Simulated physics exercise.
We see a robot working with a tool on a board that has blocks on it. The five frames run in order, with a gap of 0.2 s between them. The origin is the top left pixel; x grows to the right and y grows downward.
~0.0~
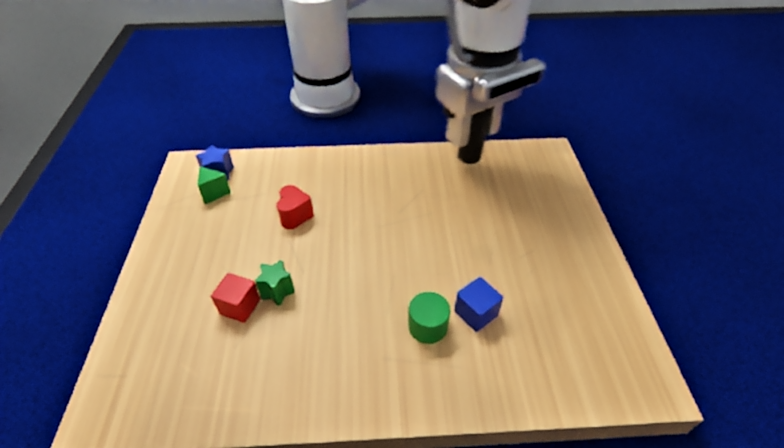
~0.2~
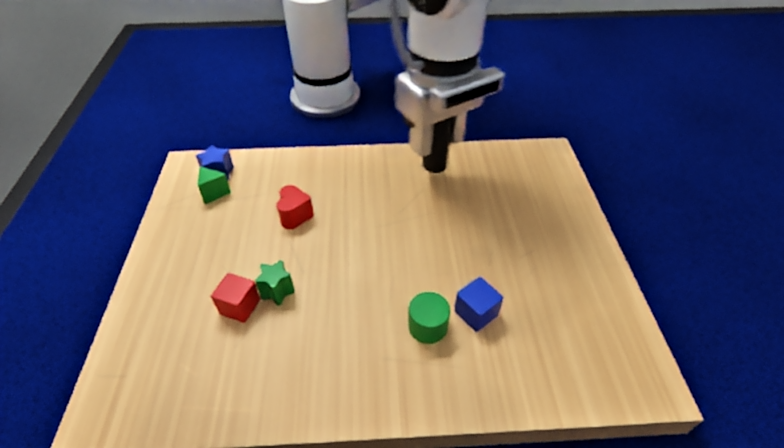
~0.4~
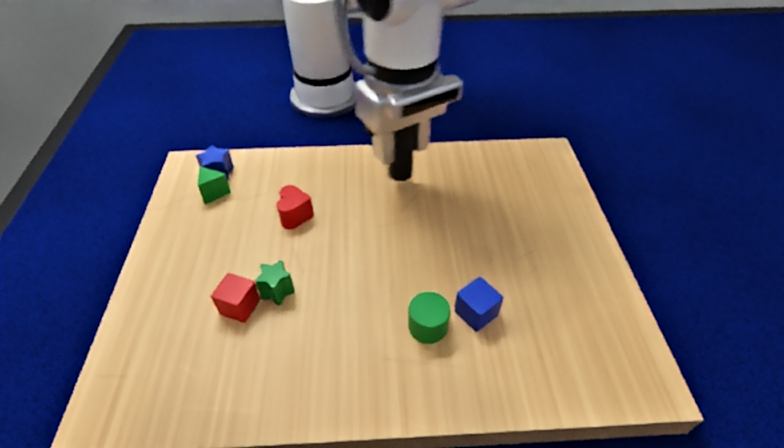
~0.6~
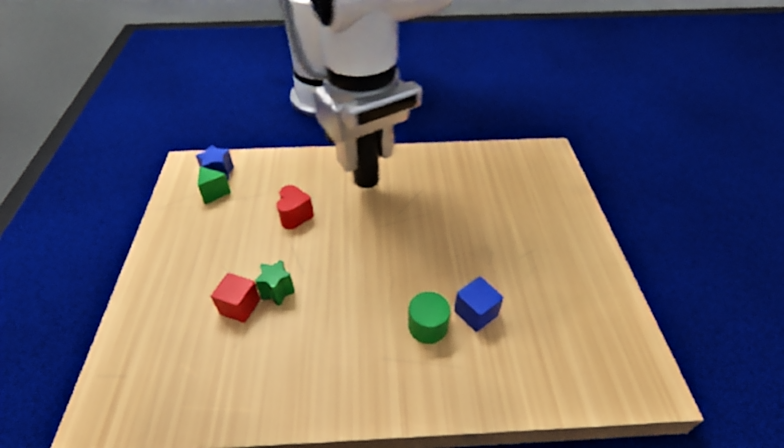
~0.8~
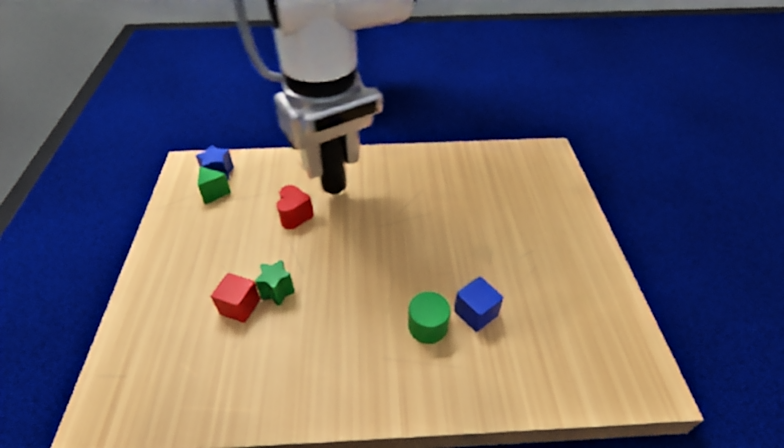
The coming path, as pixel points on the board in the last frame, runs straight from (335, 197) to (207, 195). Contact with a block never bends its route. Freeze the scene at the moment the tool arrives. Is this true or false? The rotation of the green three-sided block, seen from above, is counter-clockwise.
True - the claim holds.
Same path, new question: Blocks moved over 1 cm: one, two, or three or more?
There will be one block displaced.
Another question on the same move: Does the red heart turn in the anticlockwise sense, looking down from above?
Yes.
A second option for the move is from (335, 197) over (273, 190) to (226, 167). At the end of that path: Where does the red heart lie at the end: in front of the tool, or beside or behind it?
My prediction: No longer in front.
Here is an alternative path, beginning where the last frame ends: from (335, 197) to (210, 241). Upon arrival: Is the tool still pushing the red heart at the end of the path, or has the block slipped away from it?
The tool passes it.
The first path, step by step. One third of the way, tool (290, 185); red heart (287, 198), turned 20° anticlockwise.
Two thirds of the way, tool (246, 185); red heart (286, 199), turned 25° anticlockwise.
At the end, tool (203, 183); green three-sided block (178, 175), turned 40° anticlockwise; blue star block in place; red heart (286, 199), turned 25° anticlockwise.
